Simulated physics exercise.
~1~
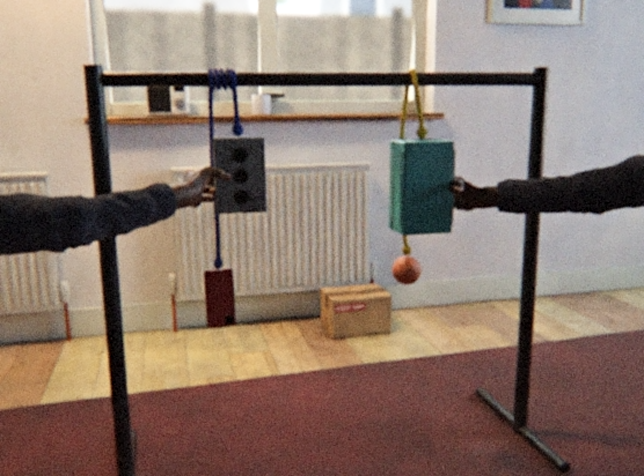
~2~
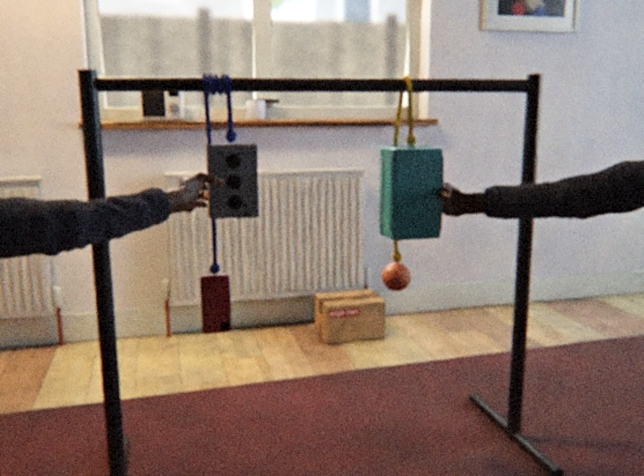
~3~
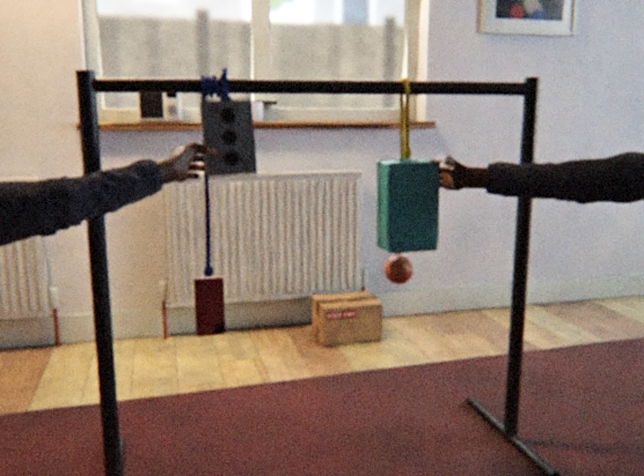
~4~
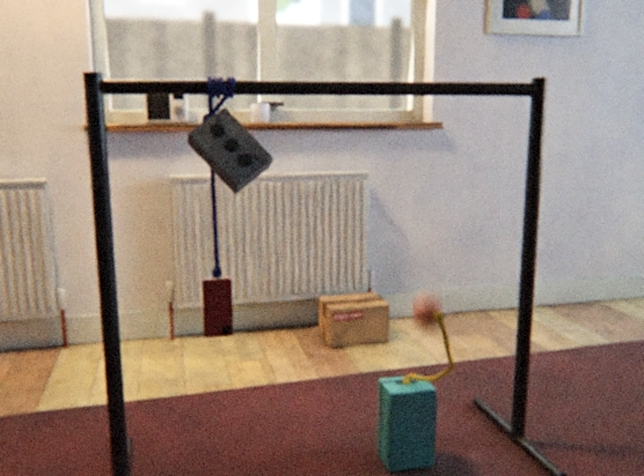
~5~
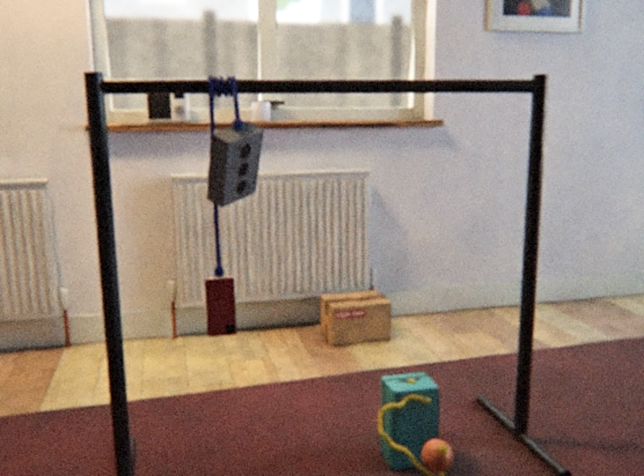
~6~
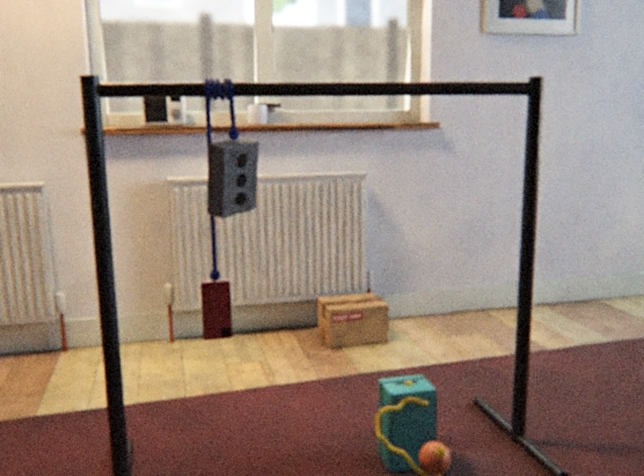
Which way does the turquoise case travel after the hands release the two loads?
The turquoise case moves down, dropping from beneath the rail to the floor.
A black rail stands across a room with a dark red floor covering, seen from the front with a window and radiator behind. On the left, a grey block with dark holes hangs by a blue rope whose other end holds a dark red slab; on the right, a turquoise case hangs by a yellow rope with a round orange object. Two hands reach in from the sides, and the block rises while the case sinks slightly before they let go. The case drops to the floor, its rope and the orange object following. The block tilts but stays hanging, with the slab still below it.
